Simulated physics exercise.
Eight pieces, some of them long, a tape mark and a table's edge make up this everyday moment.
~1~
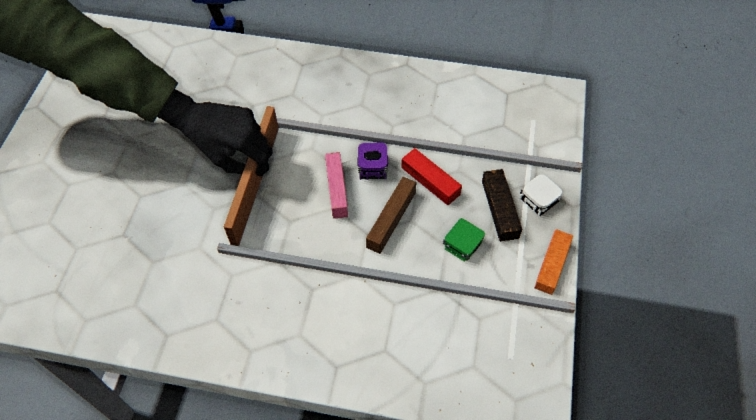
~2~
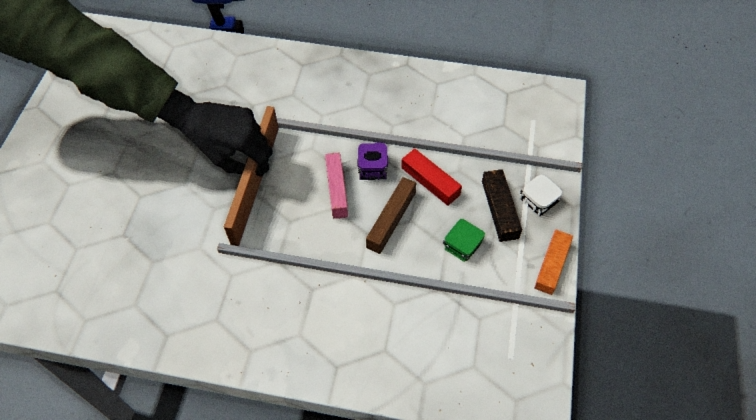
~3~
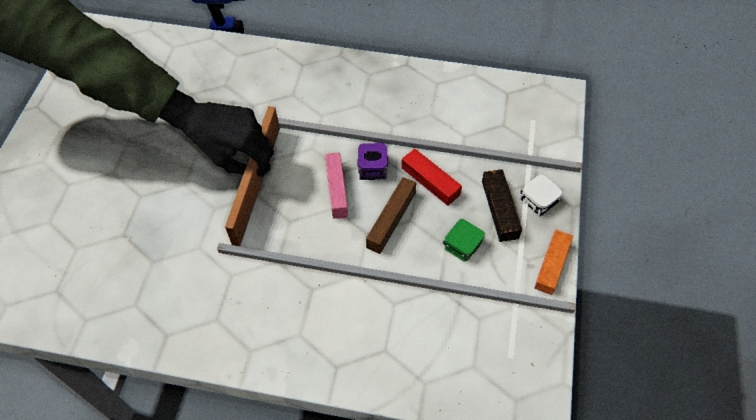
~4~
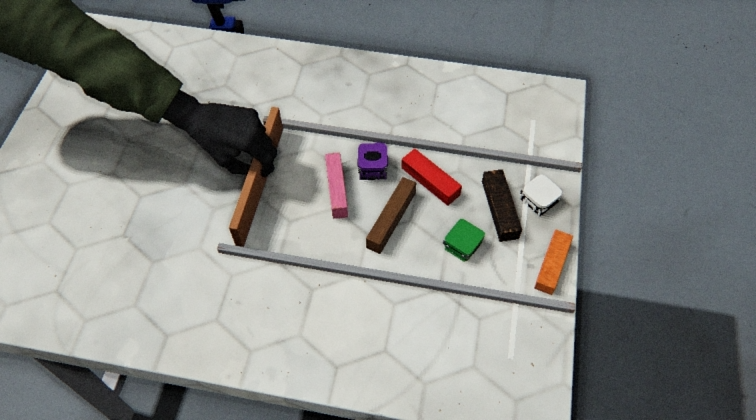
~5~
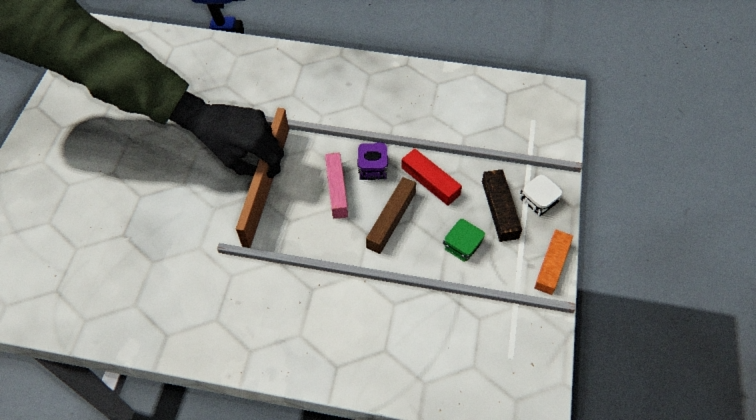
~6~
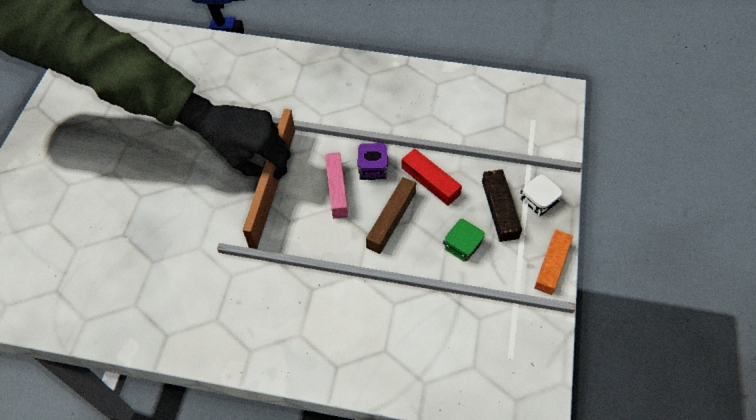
The clip opens on a gloved hand holding an upright brown board at the left of a marble-patterned table, with eight coloured pieces lying between two rails to its right. The board stays nearly still at first, then the hand slides it slightly right, while the pieces remain unmoved and untouched.
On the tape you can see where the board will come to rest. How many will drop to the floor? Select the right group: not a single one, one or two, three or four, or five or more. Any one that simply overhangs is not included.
Odds are the fallen group will hold three or four.
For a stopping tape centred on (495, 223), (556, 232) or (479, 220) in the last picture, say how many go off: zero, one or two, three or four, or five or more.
Try 1 - either one or two; try 2 - at least five; try 3 - none at all.
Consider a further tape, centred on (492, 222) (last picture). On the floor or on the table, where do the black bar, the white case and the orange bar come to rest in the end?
The black bar stays on; the white case goes over; the orange bar holds on.
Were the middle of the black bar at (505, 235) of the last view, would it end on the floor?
It topples off.
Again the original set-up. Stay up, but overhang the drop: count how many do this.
Result: 2.
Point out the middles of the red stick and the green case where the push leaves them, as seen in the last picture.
The red stick comes to rest at (578, 199), and the green case comes to rest at (571, 253).
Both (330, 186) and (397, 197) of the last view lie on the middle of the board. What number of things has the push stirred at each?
The first count is 1, and then it's 4.
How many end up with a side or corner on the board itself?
2 are in contact with it.
Soon after, none off yet; orange bar at rest near (554, 262); white case at rest near (541, 196); black bar at rest near (501, 205).
In the end, the number that fall off is three or four; gone, black bar, white case and orange bar.
